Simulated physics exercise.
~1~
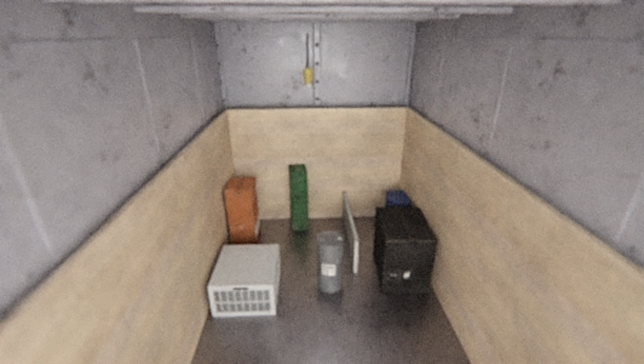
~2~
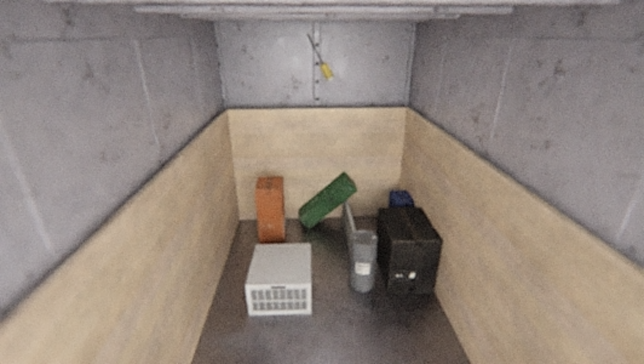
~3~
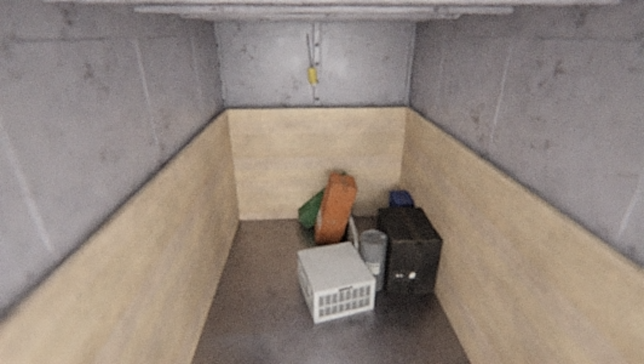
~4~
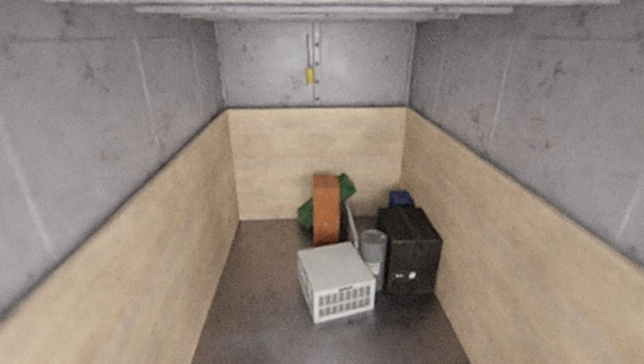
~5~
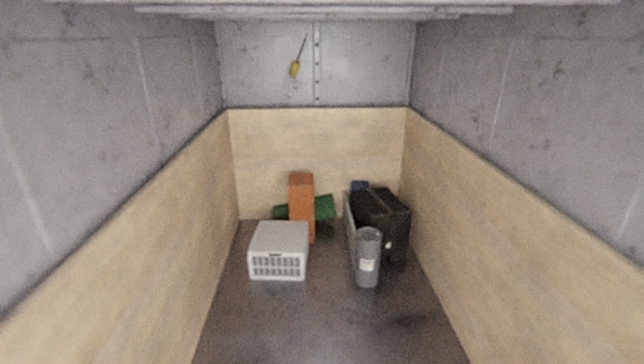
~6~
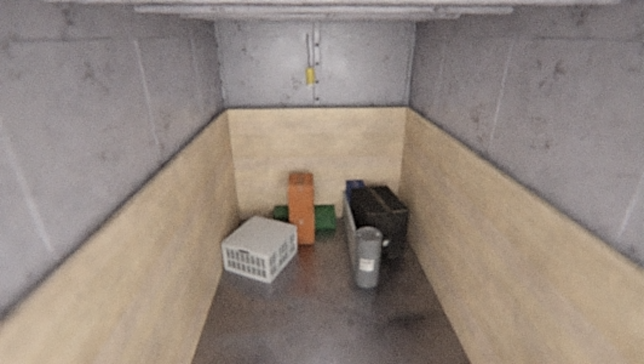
Inside a delivery van's load bay, boxes and a canister sliding right, then partly back left, the green box ending toppled.
